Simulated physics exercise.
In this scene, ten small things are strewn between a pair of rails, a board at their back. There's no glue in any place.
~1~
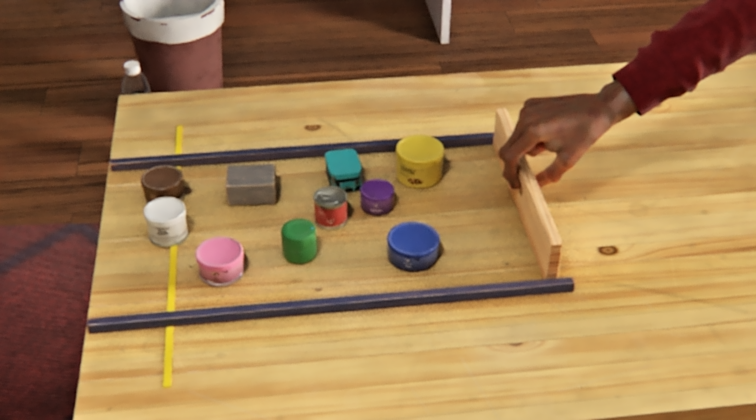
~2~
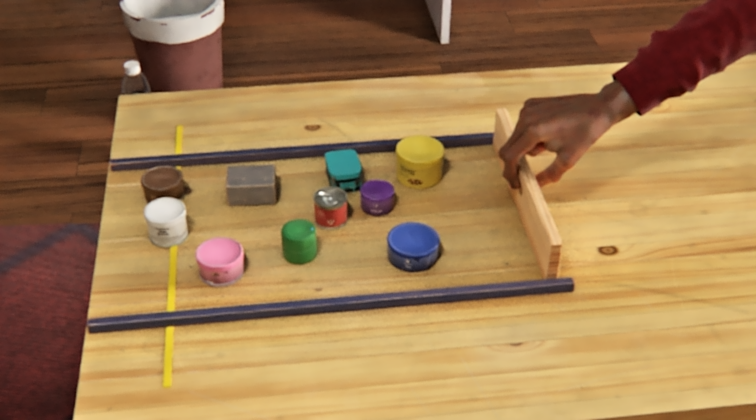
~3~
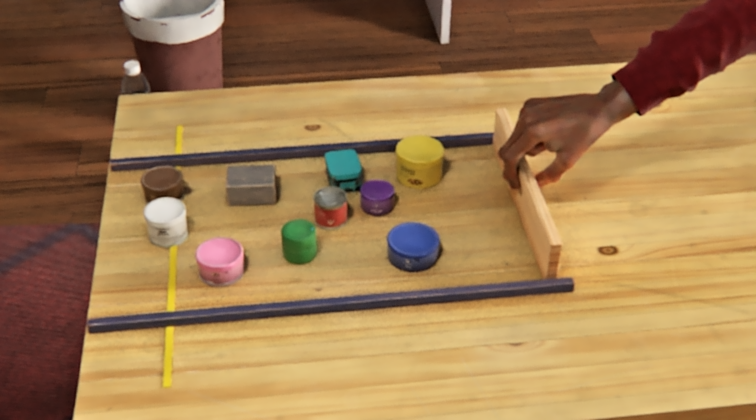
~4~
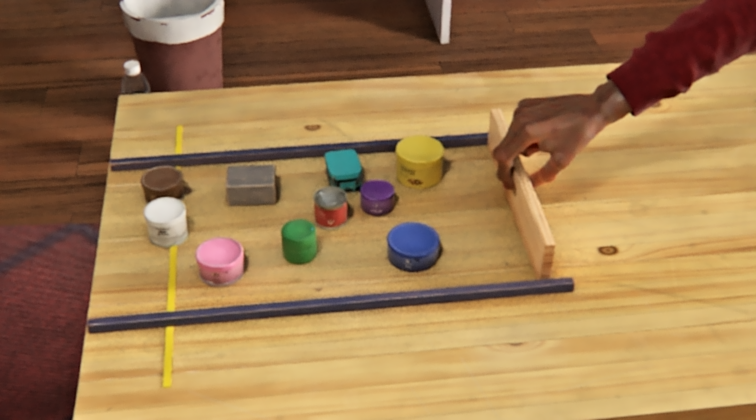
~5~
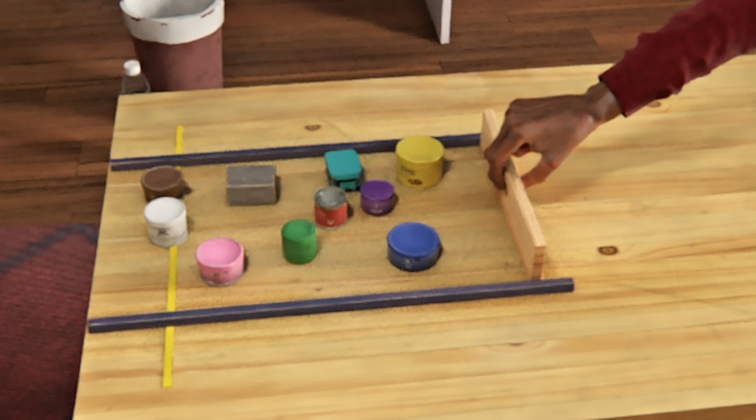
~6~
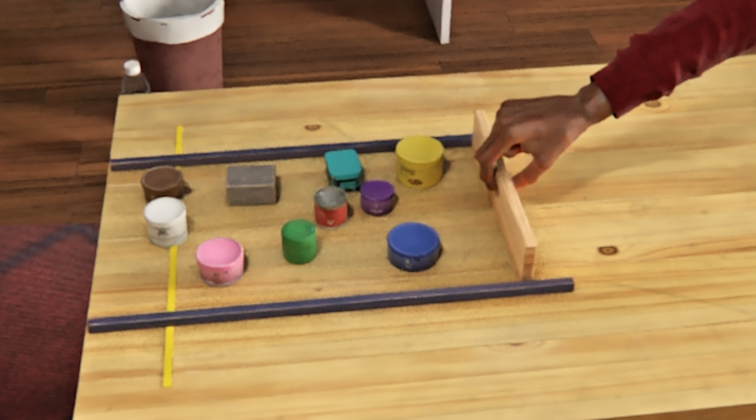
A hand in a dark red sleeve grips an upright wooden board at the right of a pale wooden table, seen from above at an angle. Between two dark rails sit ten small containers and blocks, with brown, white and pink near a yellow tape at left, grey, green, red, teal and purple mid-table, yellow and blue nearer the board. The hand holds still, then slides the board slightly left, touching nothing.
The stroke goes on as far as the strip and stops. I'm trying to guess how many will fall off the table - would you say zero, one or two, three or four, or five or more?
I would say one or two.
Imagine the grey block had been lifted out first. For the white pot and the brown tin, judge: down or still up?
The white pot survives; the brown tin falls.
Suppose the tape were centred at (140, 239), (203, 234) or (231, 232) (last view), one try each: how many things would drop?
The counts: 5, 0 and 0.
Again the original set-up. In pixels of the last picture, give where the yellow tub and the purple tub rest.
About (152, 170), and about (158, 203).
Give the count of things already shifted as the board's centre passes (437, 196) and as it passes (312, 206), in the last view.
First position 1; second position 8.
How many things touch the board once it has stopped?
That makes 5.
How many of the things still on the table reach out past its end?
3 is the number.
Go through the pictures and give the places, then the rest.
In the first frame, brown tin (163, 187); white pot (167, 222); pink tin (220, 262); board (524, 189); tape (174, 236).
In the second frame, white pot (167, 223); red pot (331, 209).
In the third frame, pink tin (220, 262); blue tub (413, 247).
In the fourth frame, brown tin (163, 187); purple tub (377, 198).
In the fifth frame, white pot (167, 223); grey block (252, 185).
In the sixth frame, brown tin (163, 187); white pot (167, 223); pink tin (220, 262); board (502, 191); tape (174, 236).
A little later, none off yet; brown tin at rest near (163, 187); white pot at rest near (167, 223); pink tin at rest near (220, 262).
When it is over, the number that fall off is one or two; down, brown tin.
